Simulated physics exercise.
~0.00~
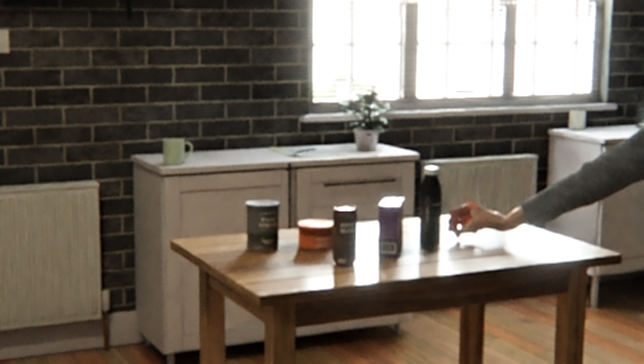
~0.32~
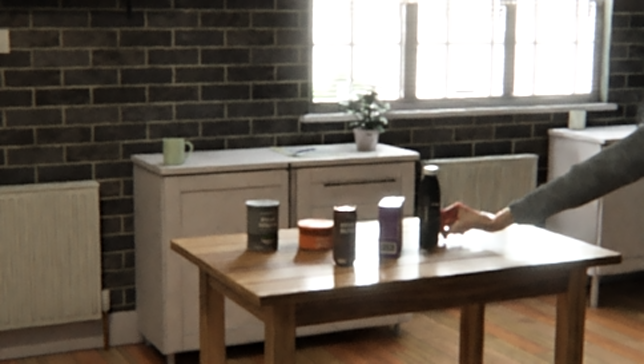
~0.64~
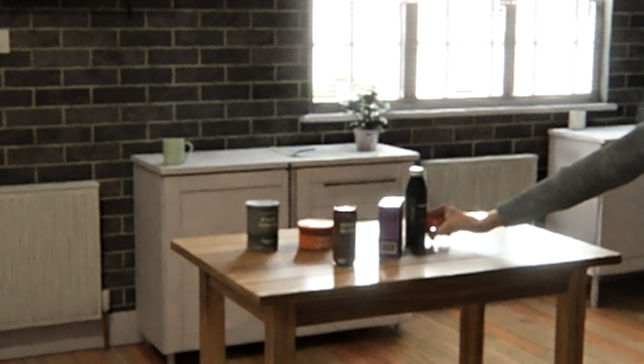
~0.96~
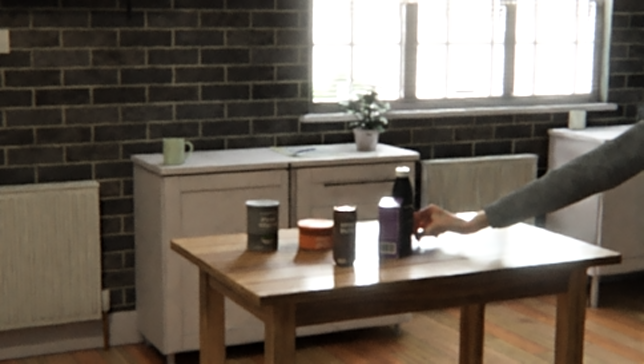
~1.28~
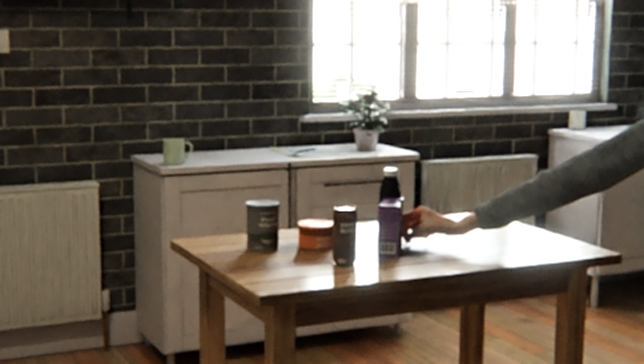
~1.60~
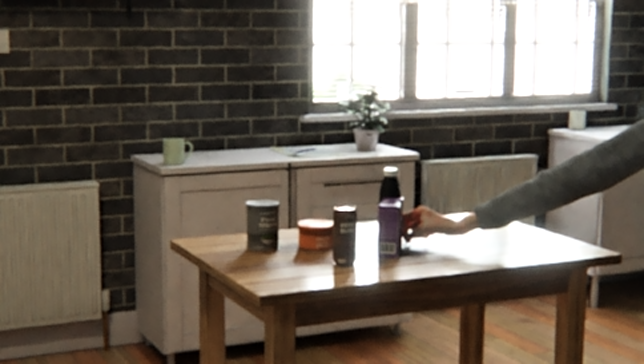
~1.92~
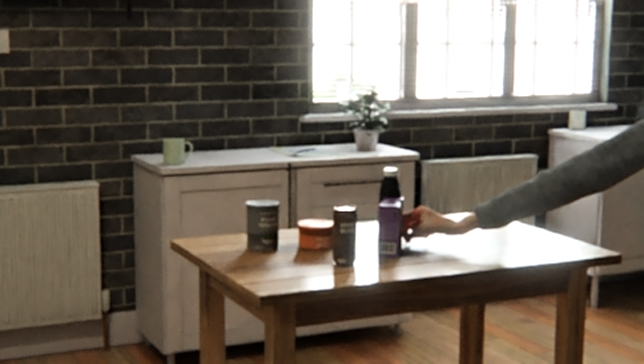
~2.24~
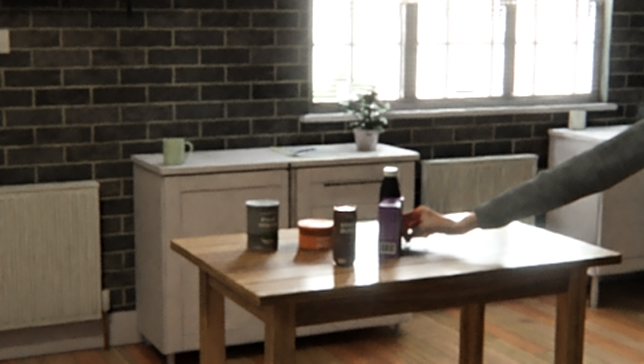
In a room with a dark brick wall and a bright window, a still camera looks across at a wooden table standing before a pale cabinet. On the table, from left to right, are a grey tin, an orange tub, a brown can, a purple packet and a tall black bottle. A hand in a grey sleeve reaches in from the right and pushes the bottle slowly left. The bottle slides upright until it stands behind the packet, its dark top showing above. There it stops, still standing, with the hand beside it and the other items unmoved.
